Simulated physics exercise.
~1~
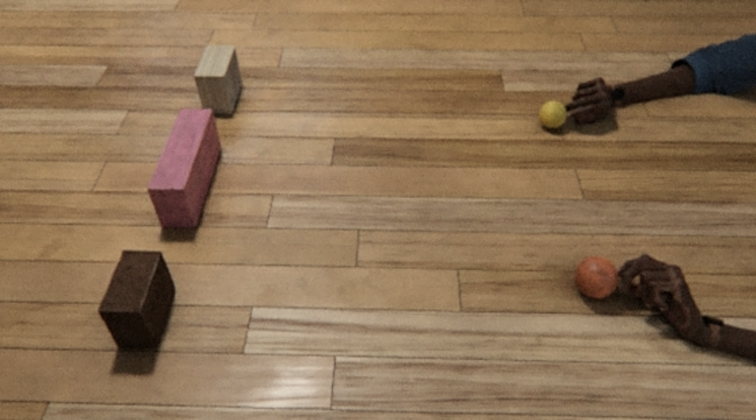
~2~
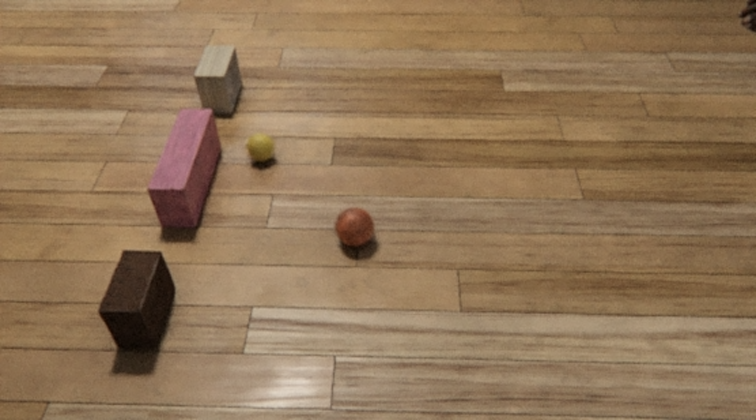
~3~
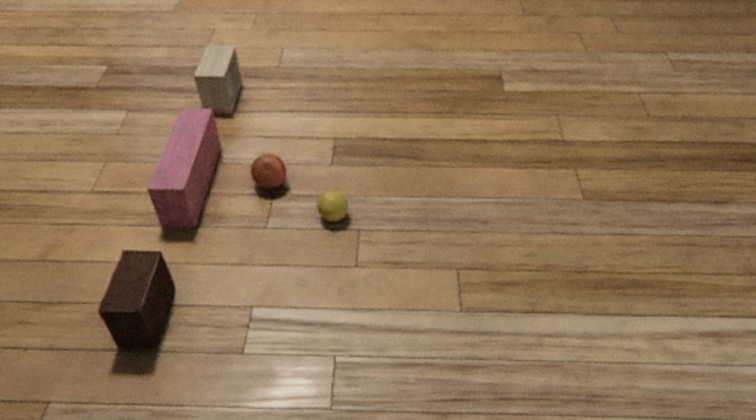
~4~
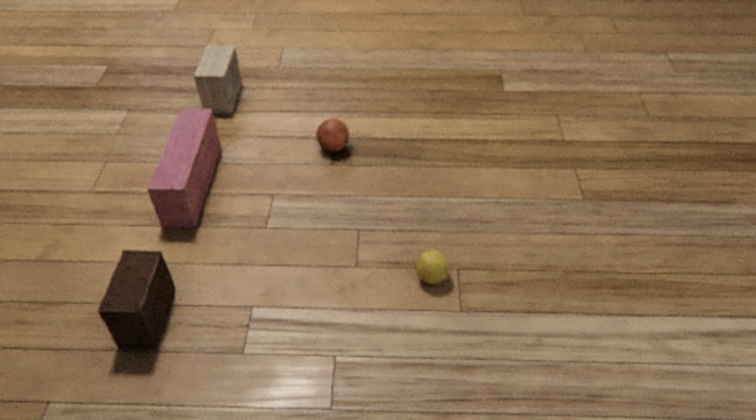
Two hands roll an orange ball and a yellow ball toward blocks, and both rebound.
